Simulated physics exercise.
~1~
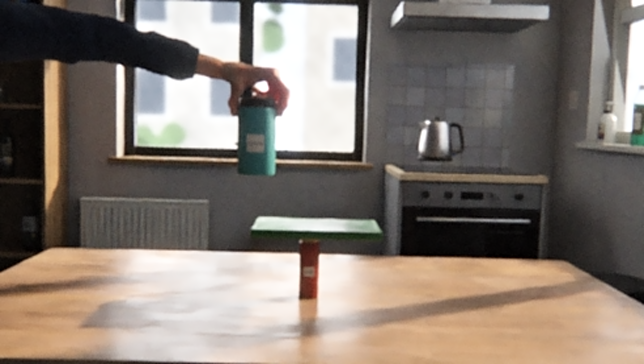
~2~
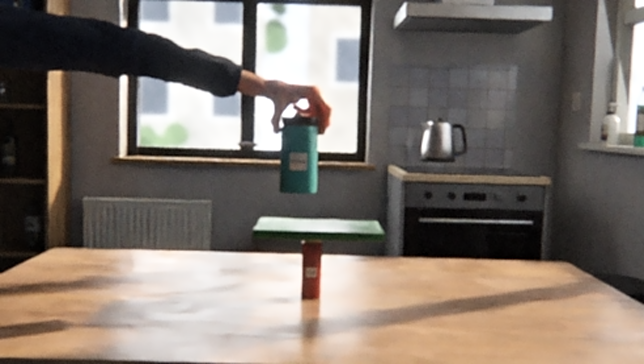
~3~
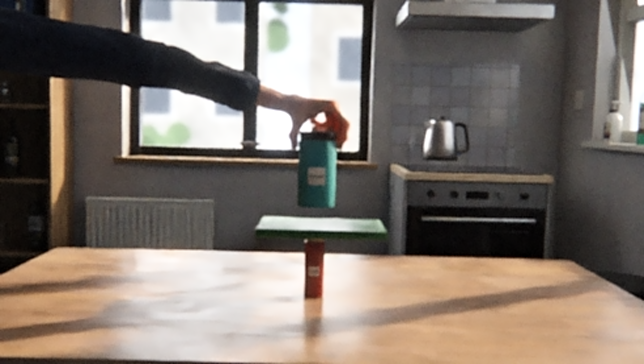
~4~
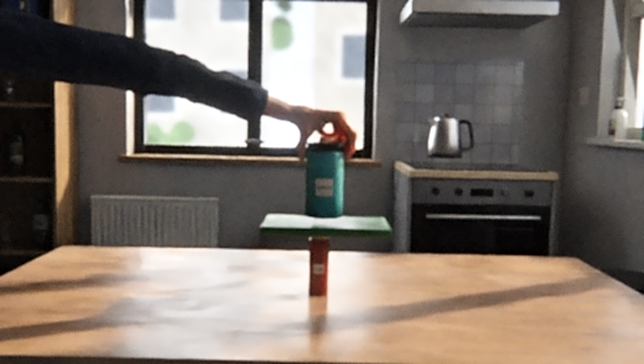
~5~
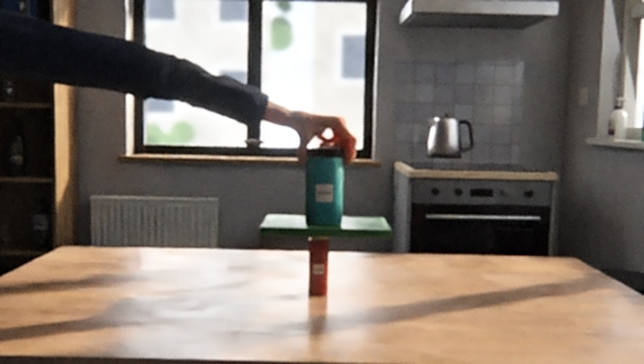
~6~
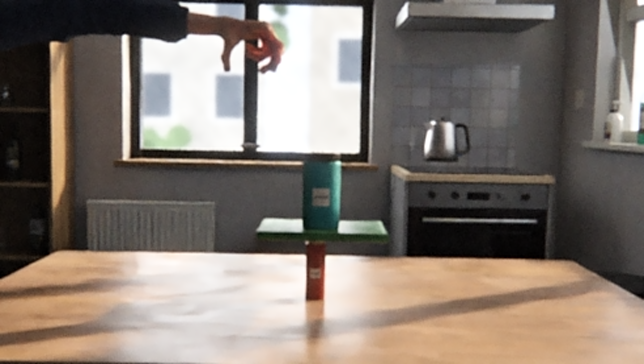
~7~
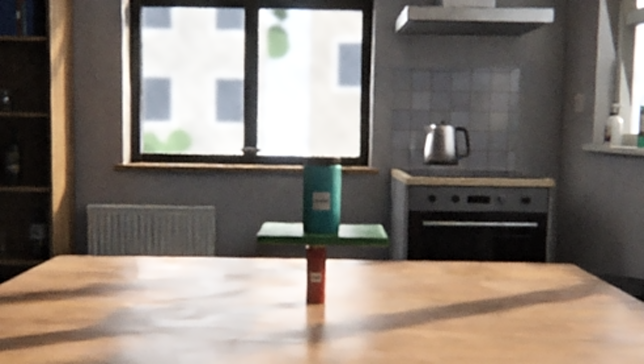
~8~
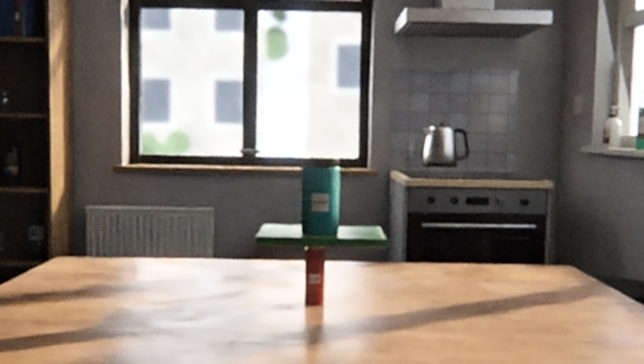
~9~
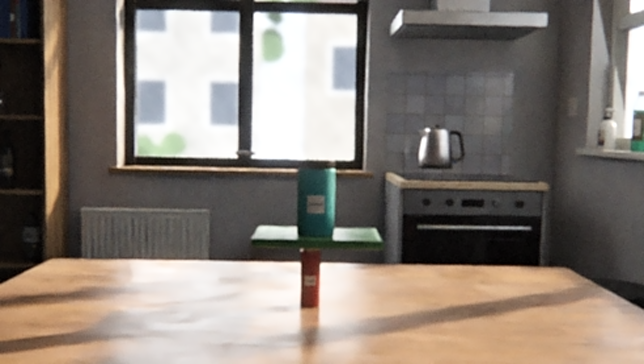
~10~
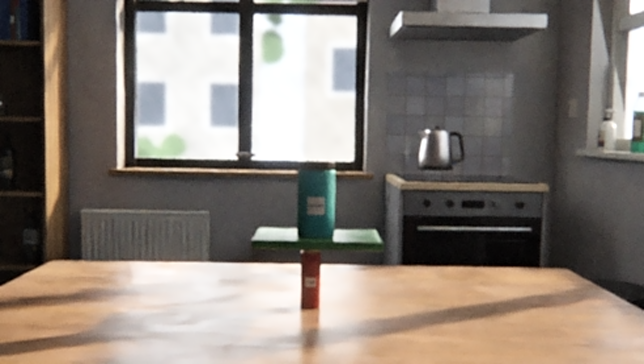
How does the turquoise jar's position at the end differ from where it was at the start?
At the start the jar is held in the air, above and to the left of the green lid. By the end it stands upright on the lid, lower and further right, with no hand on it.
